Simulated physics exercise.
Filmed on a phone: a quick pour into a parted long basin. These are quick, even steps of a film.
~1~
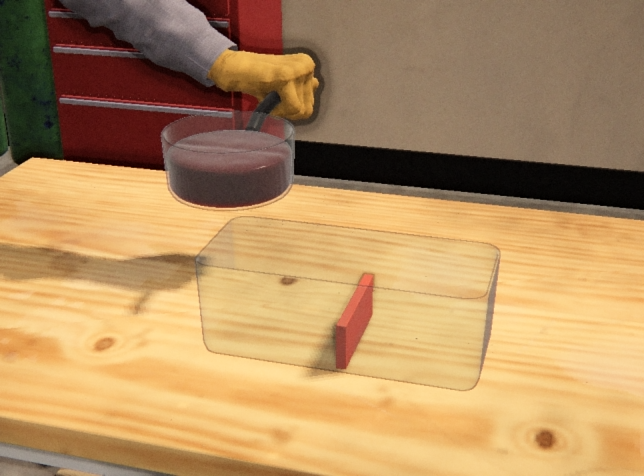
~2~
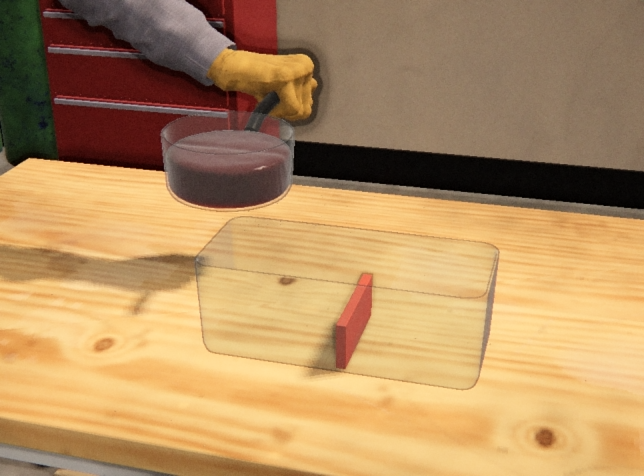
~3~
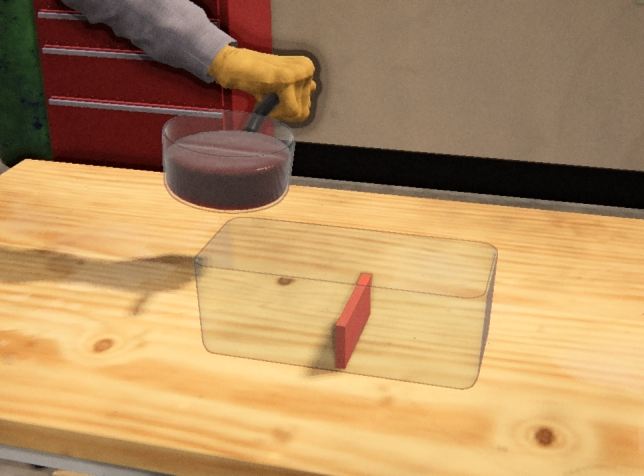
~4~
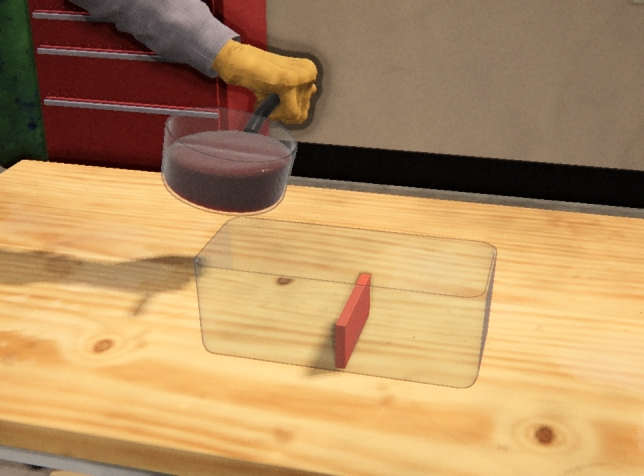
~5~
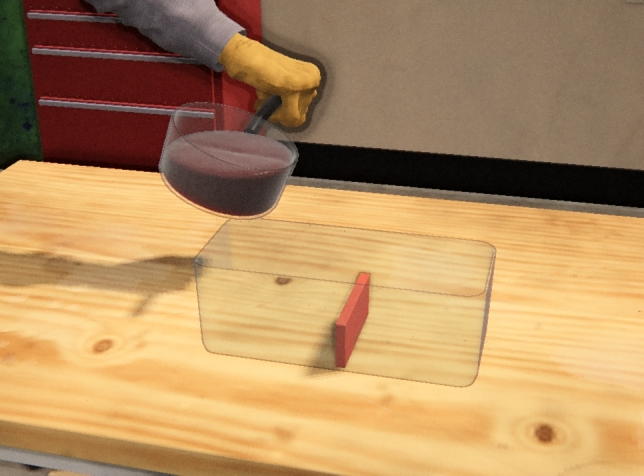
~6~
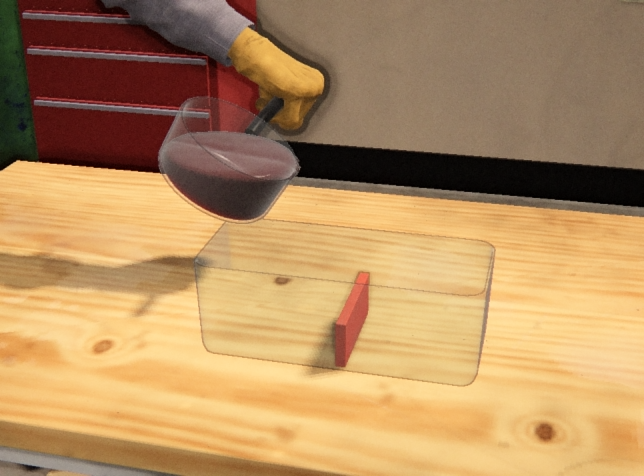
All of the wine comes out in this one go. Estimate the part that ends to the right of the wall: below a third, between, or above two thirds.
The share right of the wall is less than a third.
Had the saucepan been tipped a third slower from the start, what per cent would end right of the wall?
About 5 per cent.
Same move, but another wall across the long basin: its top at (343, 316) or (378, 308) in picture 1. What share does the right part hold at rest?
Near 30 % and 10 %.
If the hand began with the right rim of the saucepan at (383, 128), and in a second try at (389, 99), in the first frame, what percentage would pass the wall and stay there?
Roughly 90 per cent, and 90 per cent.
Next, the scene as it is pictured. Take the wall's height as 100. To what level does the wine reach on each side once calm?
Left about 50, right about 0.
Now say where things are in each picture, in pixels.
In the first picture, tilt 0°; pouring edge (290, 139); surface from (174, 143) to (290, 154); the long basin's rim runs from (214, 240) to (494, 273); the wall's top is at (356, 300).
In the second picture, tilt 1°; pouring edge (290, 140); surface from (173, 143) to (290, 154).
In the third picture, tilt 6°; pouring edge (291, 146); surface from (174, 142) to (289, 156).
In the fourth picture, tilt 12°; pouring edge (293, 154); surface from (173, 142) to (290, 158).
In the fifth picture, tilt 21°; pouring edge (294, 164); surface from (171, 142) to (292, 160).
In the sixth picture, tilt 31°; pouring edge (293, 176); surface from (170, 139) to (293, 166); 2 per cent is over the edge.
A moment on, the saucepan is tipped on its side and 28 per cent is still to pour, 40 is left of the wall and 1 right of it.
Next, the saucepan is tipped right over and 7 per cent is still to pour, 85 is left of the wall and 1 right of it.
Then the saucepan is tipped right over and 1 per cent is still to pour, 92 is left of the wall and 3 right of it.
Later the saucepan is tipped right over and 0 per cent is still to pour, 93 is left of the wall and 3 right of it.
Finally, 93 per cent lies left of the wall, 3 right of it and 4 outside.
